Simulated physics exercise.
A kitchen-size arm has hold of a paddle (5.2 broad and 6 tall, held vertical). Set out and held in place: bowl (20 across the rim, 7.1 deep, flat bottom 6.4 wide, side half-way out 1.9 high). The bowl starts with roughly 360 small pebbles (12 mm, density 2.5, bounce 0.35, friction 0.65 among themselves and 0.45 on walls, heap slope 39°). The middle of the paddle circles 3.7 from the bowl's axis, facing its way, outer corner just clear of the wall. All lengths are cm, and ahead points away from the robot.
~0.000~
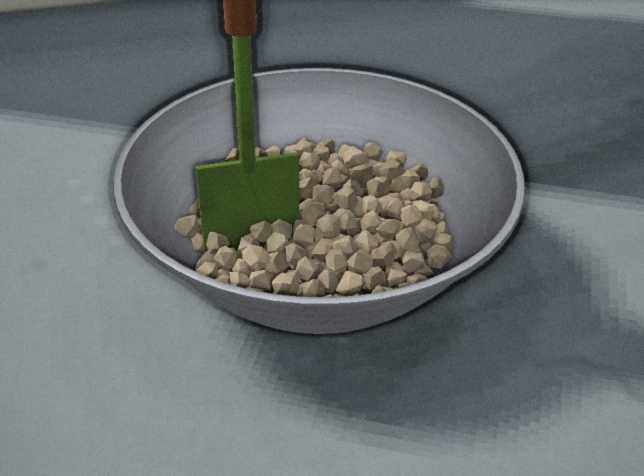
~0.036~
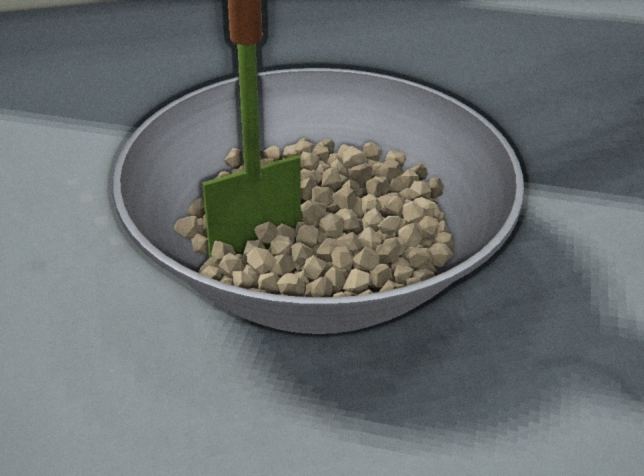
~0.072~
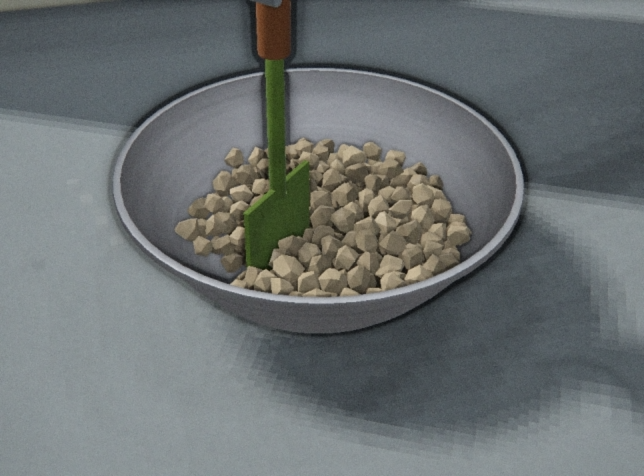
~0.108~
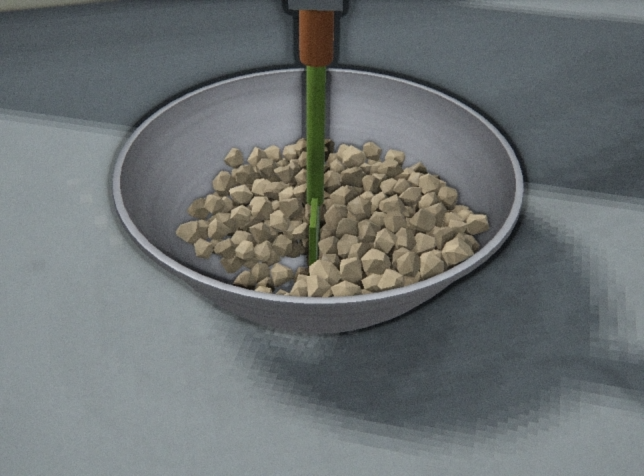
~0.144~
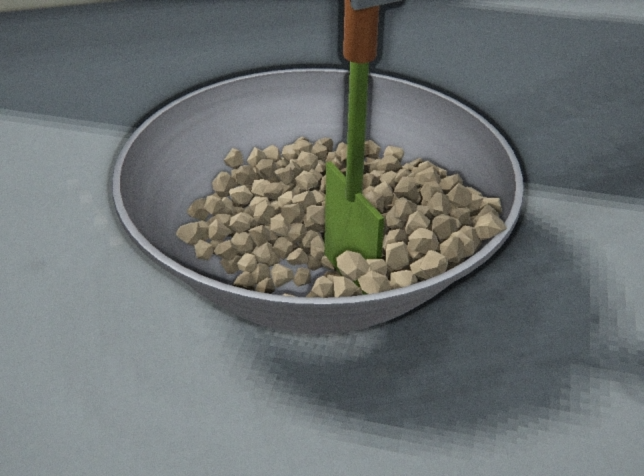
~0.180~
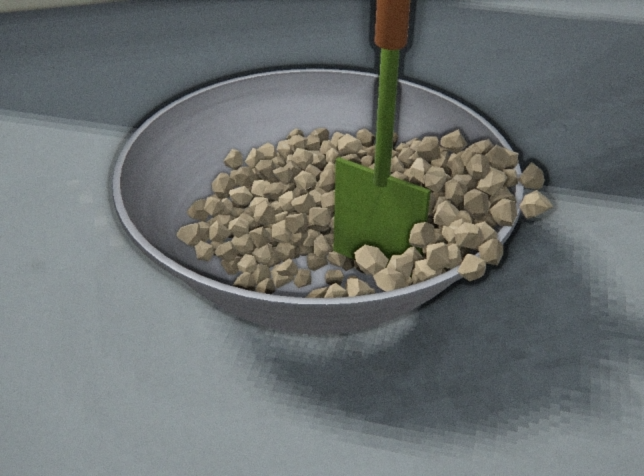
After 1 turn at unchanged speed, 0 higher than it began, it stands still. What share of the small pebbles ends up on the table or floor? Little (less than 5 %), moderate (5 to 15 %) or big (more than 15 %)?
A big share, more than 15 %, ends on the table or floor.
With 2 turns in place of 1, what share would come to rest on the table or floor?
Then about 35 per cent.
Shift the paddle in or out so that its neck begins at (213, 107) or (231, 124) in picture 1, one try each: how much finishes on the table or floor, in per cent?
About 20 and 30 per cent.
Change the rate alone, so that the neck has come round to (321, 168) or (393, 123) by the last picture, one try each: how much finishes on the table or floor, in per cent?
Some 10 and 35 per cent.
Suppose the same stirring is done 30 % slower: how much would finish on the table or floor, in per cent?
It would be near 10 per cent.
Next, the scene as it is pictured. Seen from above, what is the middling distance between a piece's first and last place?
About 8 cm.
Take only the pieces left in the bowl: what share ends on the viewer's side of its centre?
Roughly 65 per cent.
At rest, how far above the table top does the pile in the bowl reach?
Some 7.5 cm.
After 0.28 s, 217° round, highest piece 10 above the table; 327 in the bowl, 2 on the table or floor, 31 in flight or on the tool.
After 0.38 s, 301° round, highest piece 10 above the table; 300 in the bowl, 32 on the table or floor, 28 in flight or on the tool.
After 0.63 s, 0° round, highest piece 8 above the table; 267 in the bowl, 92 on the table or floor, 1 in flight or on the tool.
After 1.33 s, 0° round, highest piece 8 above the table; 267 in the bowl, 93 on the table or floor.
At rest, 267 in the bowl, 93 on the table or floor. That is 26 % on the table or floor.
